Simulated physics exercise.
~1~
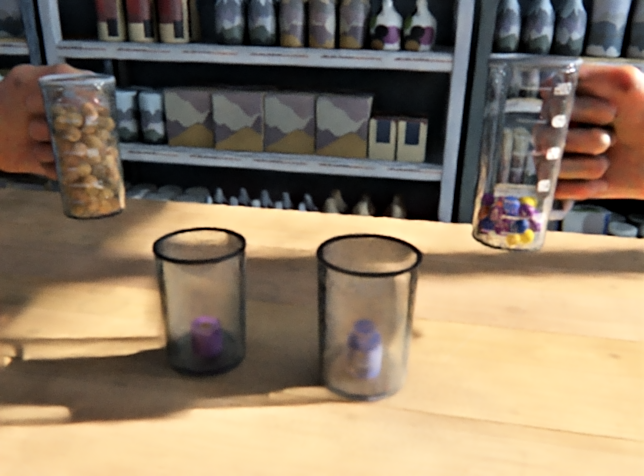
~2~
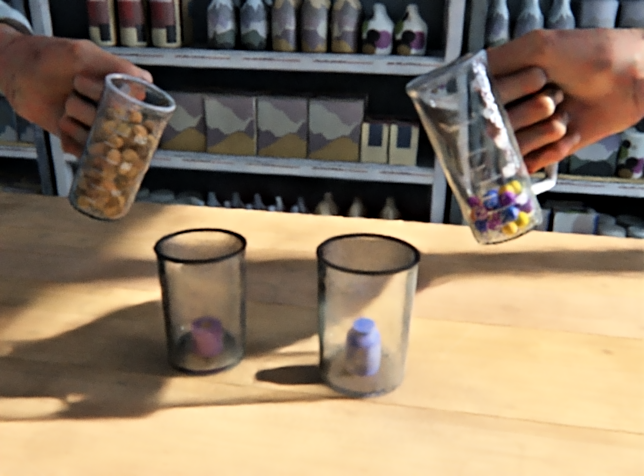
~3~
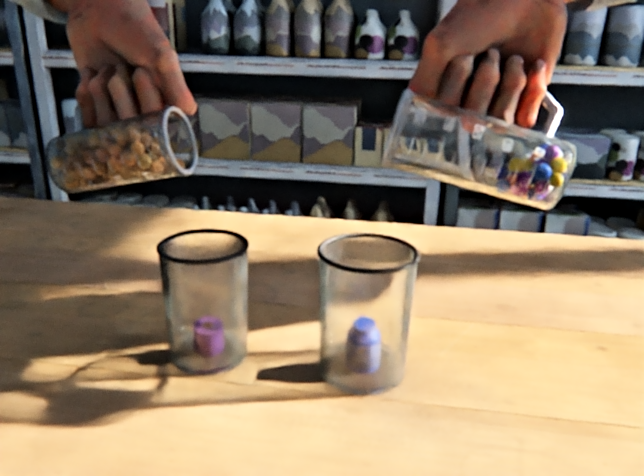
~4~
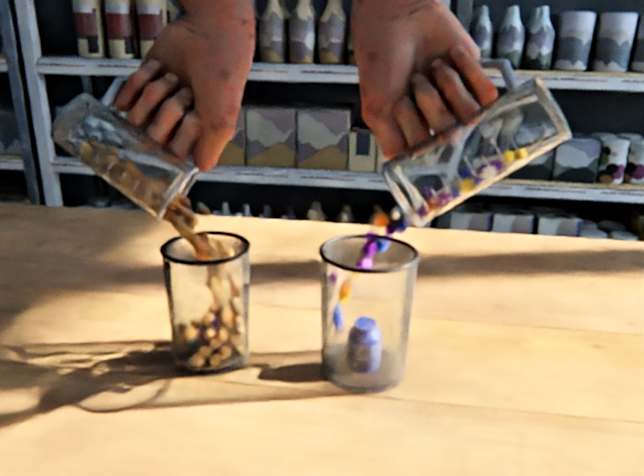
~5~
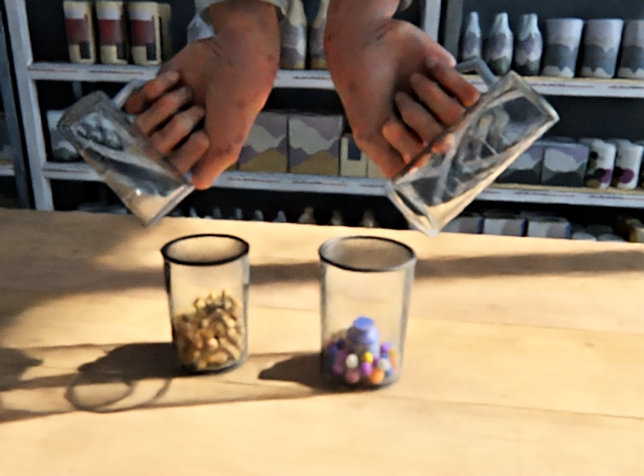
On a sunlit wooden counter before dark shelves of bottles and boxes, seen from slightly above as the view drifts a little sideways, stand two clear glasses. The left holds a small purple object, the right a blue-violet one. Two hands hold clear cups above them, the left filled with tan, nut-like pieces, the right partly filled with colourful beads. The hands tilt the cups onto their sides, then tip them further, and both loads pour down. Finally the cups are empty, the tan pieces cover the left object, and the right one still pokes above the beads.
